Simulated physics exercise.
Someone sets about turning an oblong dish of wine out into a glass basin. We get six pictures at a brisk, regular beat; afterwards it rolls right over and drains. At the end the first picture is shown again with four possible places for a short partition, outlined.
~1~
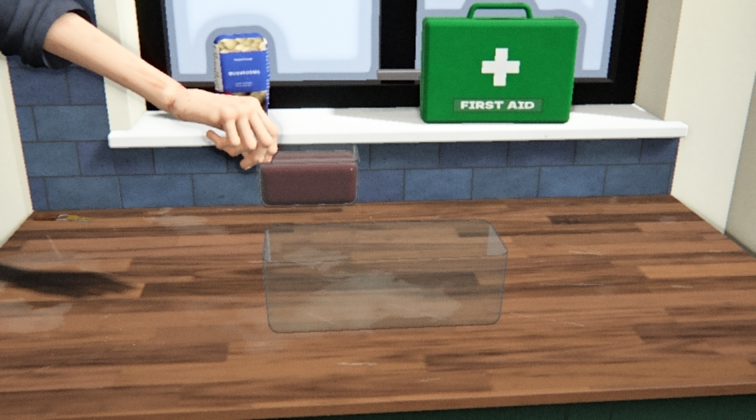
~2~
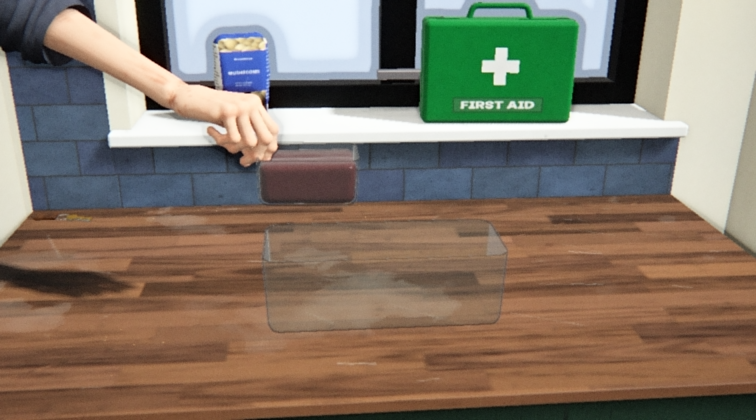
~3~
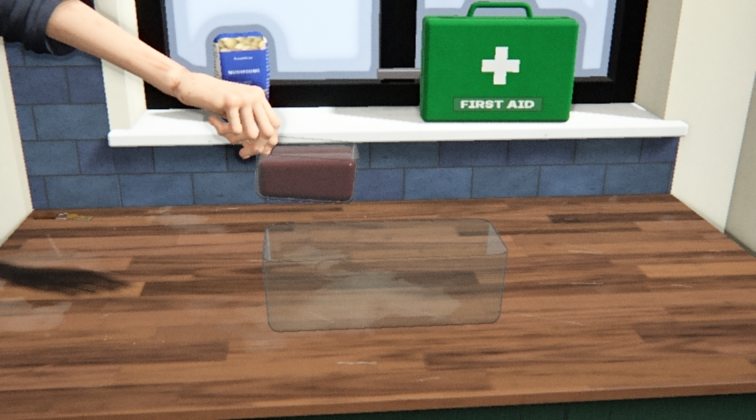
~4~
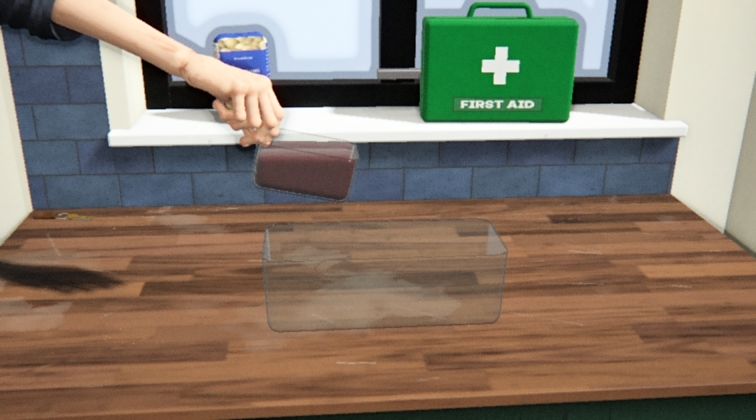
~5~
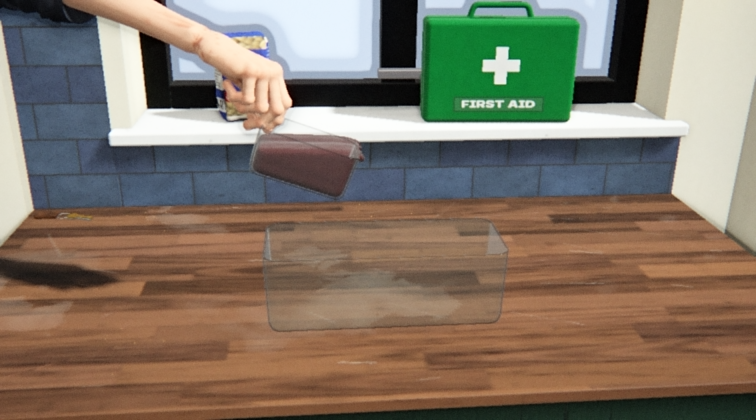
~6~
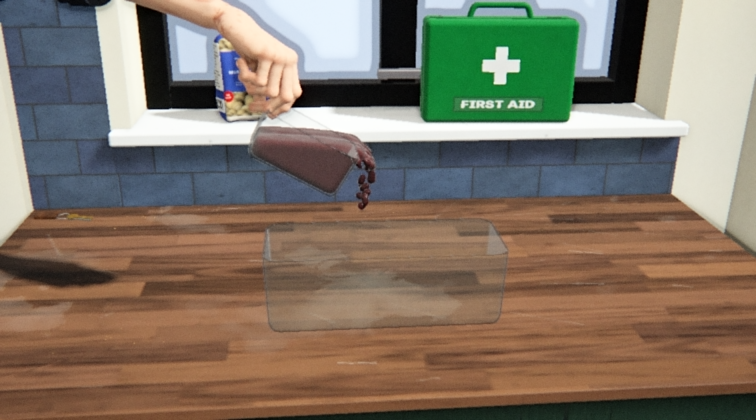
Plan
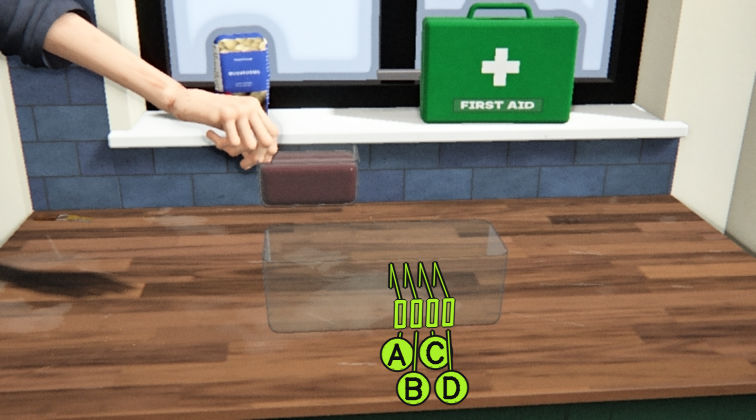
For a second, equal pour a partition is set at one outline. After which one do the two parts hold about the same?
C is best.
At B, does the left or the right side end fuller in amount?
The right one.
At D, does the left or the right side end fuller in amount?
The left side.
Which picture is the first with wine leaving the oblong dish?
Picture 5.
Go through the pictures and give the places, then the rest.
Upright, lip at (356, 151); basin from (268, 330) to (500, 321); nothing has left yet.
Upright, lip at (355, 151); nothing has left yet.
Tipped about 5°, lip at (355, 150); nothing has left yet.
Tipped about 12°, lip at (355, 150); nothing has left yet.
Tipped about 20°, lip at (356, 150); wine is over the lip, down to (360, 154).
Tipped about 30°, lip at (356, 150); wine is over the lip, down to (362, 202).
On the marked copy, A at (400, 332); B at (416, 332); C at (432, 331); D at (448, 330).
With A, about 10 % ends left of the wall and 87 % right of it; 3 % is lost outside.
With B, about 27 % ends left of the wall and 70 % right of it; 3 % is lost outside.
With C, about 44 % ends left of the wall and 53 % right of it; 3 % is lost outside.
With D, about 78 % ends left of the wall and 19 % right of it; 3 % is lost outside.
